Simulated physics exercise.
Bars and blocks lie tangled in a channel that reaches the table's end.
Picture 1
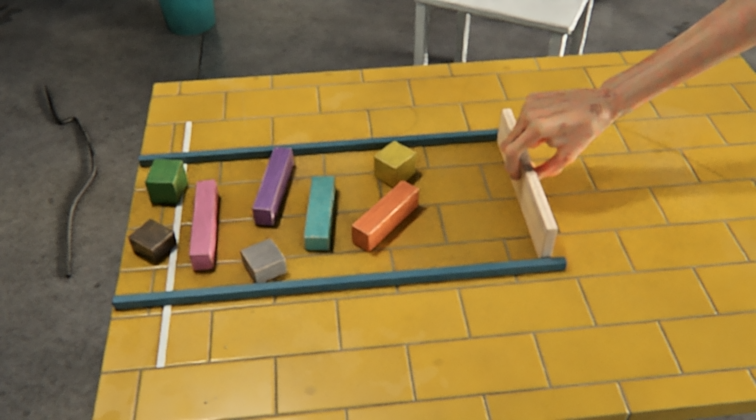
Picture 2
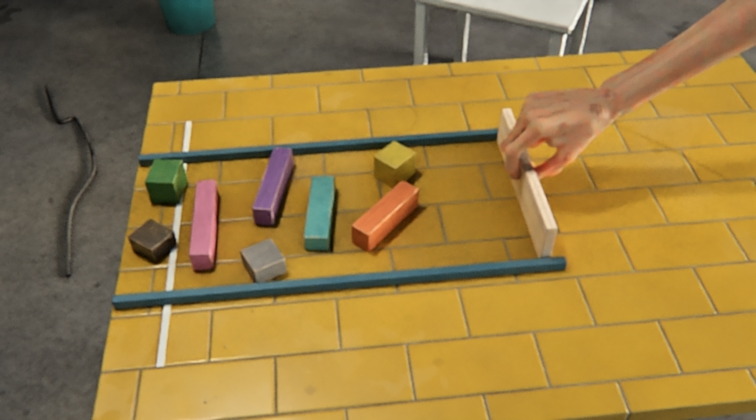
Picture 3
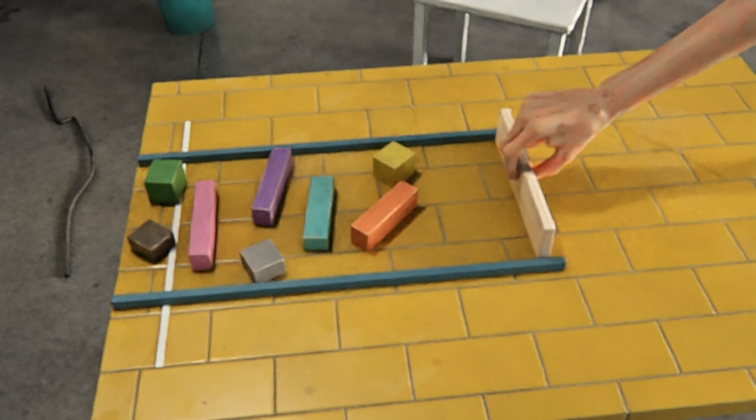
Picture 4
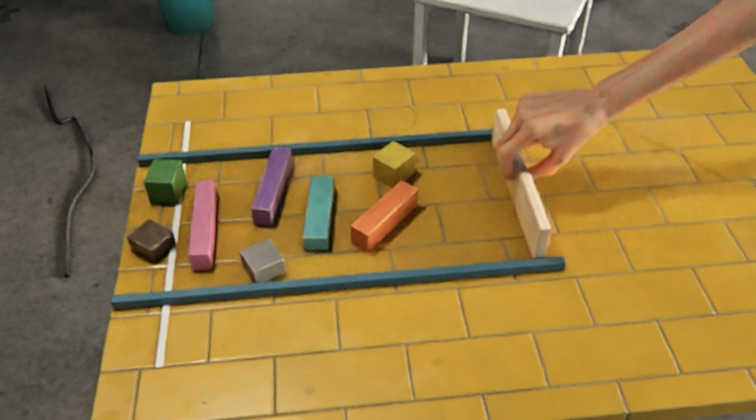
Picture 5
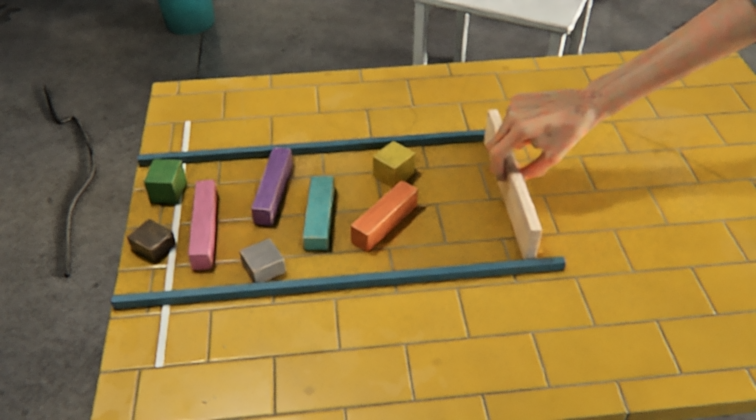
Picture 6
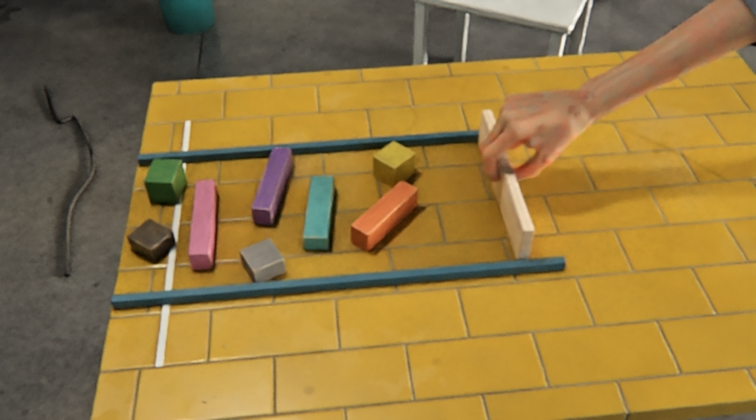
In this clip, colored bars and blocks lie scattered between two blue rails on a yellow tiled table, while a hand holding an upright pale board at the right slides it slightly left without touching any of them.
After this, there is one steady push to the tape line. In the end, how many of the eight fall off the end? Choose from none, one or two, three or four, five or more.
Final count: Three or four.
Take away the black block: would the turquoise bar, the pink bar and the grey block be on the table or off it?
The turquoise bar stays put; the pink bar comes off; the grey block stays put.
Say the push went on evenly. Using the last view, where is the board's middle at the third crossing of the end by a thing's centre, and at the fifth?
Pixels in order: Roughly (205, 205), roughly (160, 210).
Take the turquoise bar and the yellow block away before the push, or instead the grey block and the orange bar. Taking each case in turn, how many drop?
Result, first then second: 3, 3.
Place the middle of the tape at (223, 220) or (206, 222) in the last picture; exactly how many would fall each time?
Tallies in order: 1 and 2.
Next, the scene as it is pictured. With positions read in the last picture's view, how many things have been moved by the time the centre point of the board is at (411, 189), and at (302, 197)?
At the one place 2, at the other 5.
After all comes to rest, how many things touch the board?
Result: 2 in all.
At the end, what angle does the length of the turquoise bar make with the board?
Near 0 degrees.
Early on, none off yet; black block at rest near (152, 240); green block at rest near (166, 181); pink bar at rest near (204, 223).
A while later, none off yet; black block travelled about its own width near (113, 245); green block travelled about its own width near (140, 178); pink bar travelled a little near (149, 226).
Finally, the number that fall off is three or four; lost, purple bar, pink bar, green block and black block.
